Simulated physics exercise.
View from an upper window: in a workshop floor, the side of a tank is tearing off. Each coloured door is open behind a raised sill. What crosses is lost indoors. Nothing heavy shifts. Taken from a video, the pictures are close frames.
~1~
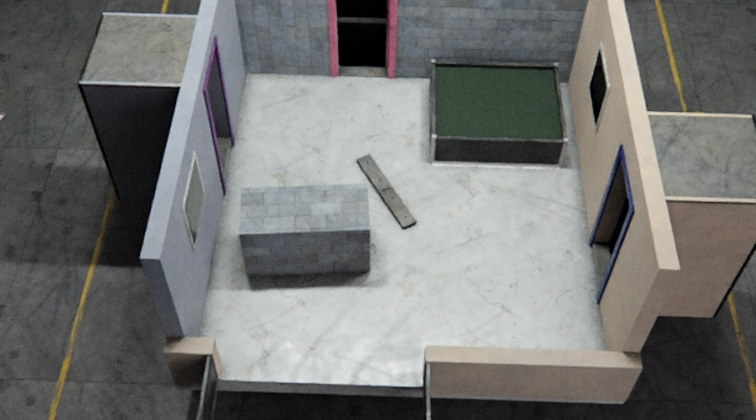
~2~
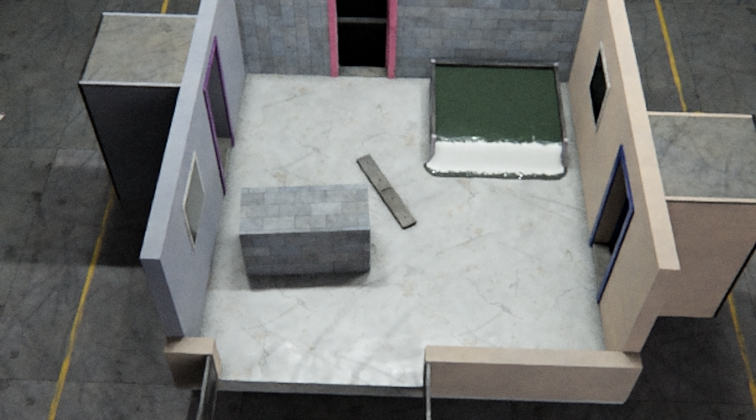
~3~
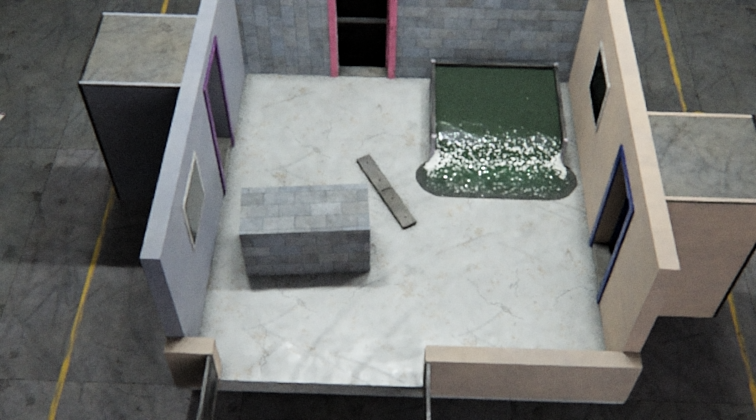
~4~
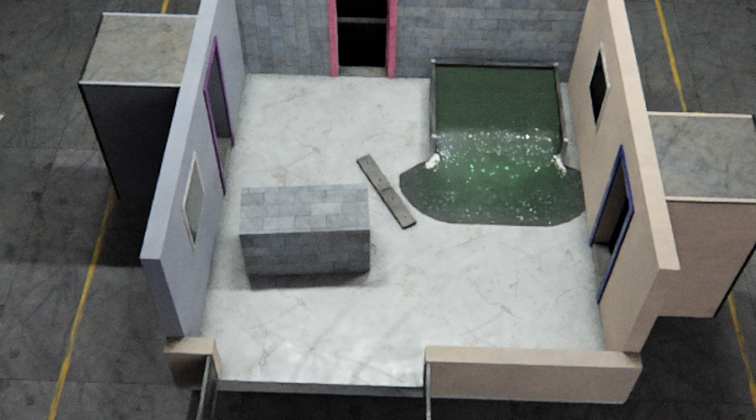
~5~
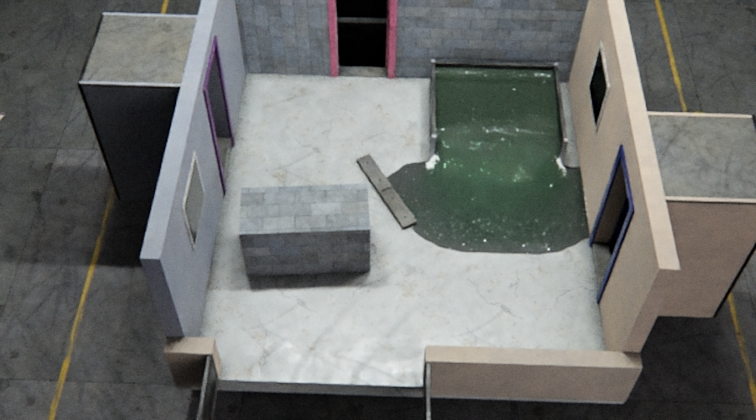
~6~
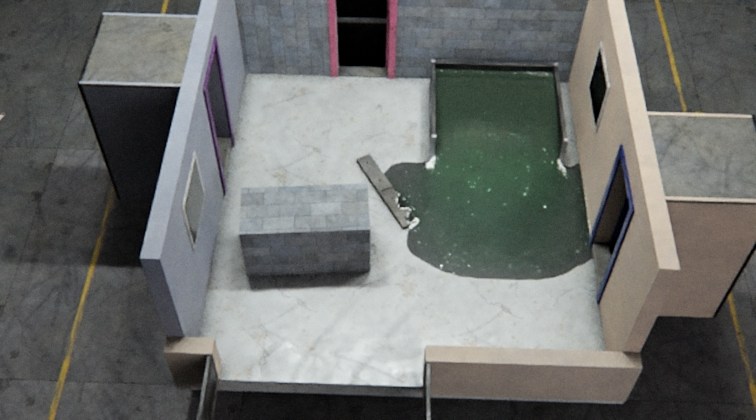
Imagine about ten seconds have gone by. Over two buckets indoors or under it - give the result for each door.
One by one: The blue door never exceeds two buckets. The pink door never exceeds two buckets. The purple door never exceeds two buckets.
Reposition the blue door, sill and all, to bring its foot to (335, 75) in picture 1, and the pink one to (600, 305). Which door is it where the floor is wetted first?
I'd name the pink-painted one.
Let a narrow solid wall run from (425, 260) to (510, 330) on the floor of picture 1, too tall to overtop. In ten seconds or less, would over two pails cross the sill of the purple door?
Purple: Falls short.
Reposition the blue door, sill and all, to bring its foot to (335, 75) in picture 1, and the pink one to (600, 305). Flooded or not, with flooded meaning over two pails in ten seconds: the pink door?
I'd say the pink one tops the limit.
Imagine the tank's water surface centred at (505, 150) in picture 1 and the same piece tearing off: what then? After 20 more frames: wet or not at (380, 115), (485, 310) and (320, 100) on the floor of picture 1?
Result: Spared; inundated; spared.
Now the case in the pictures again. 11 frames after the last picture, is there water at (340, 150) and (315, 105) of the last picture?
One after the other: Dry, not flooded.
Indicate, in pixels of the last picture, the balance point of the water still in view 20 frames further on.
About (494, 257) in the last view.
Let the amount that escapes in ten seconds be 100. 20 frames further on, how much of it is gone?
It comes to around 30 per cent.
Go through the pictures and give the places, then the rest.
The water tank at (497, 104) is whole and still, in the first frame.
The front is at (430, 168), out from the gap at (497, 155), in the second frame.
The front is at (423, 179), out from the gap at (496, 157), in the third frame.
Water pours out at (496, 157) and has run to (584, 201), in the fourth frame.
The front is at (587, 228), out from the gap at (496, 158), in the fifth frame.
Water pours out at (496, 158) and has run to (450, 268), in the sixth frame.
A moment on, water covers 40 % of the floor; the blue door wet at the sill, nothing in, the pink door not reached, the purple door not reached.
Next, water covers 45 % of the floor; the blue door wet at the sill, nothing in, the pink door not reached, the purple door not reached.
Then, water covers 50 % of the floor; the blue door wet at the sill, nothing in, the pink door not reached, the purple door not reached.
Later, water covers 65 % of the floor; the blue door under two buckets in, the pink door not reached, the purple door not reached.
In the end, water covers 95 % of the floor; the blue door under two buckets in, the pink door under two buckets in, the purple door wet at the sill, nothing in.
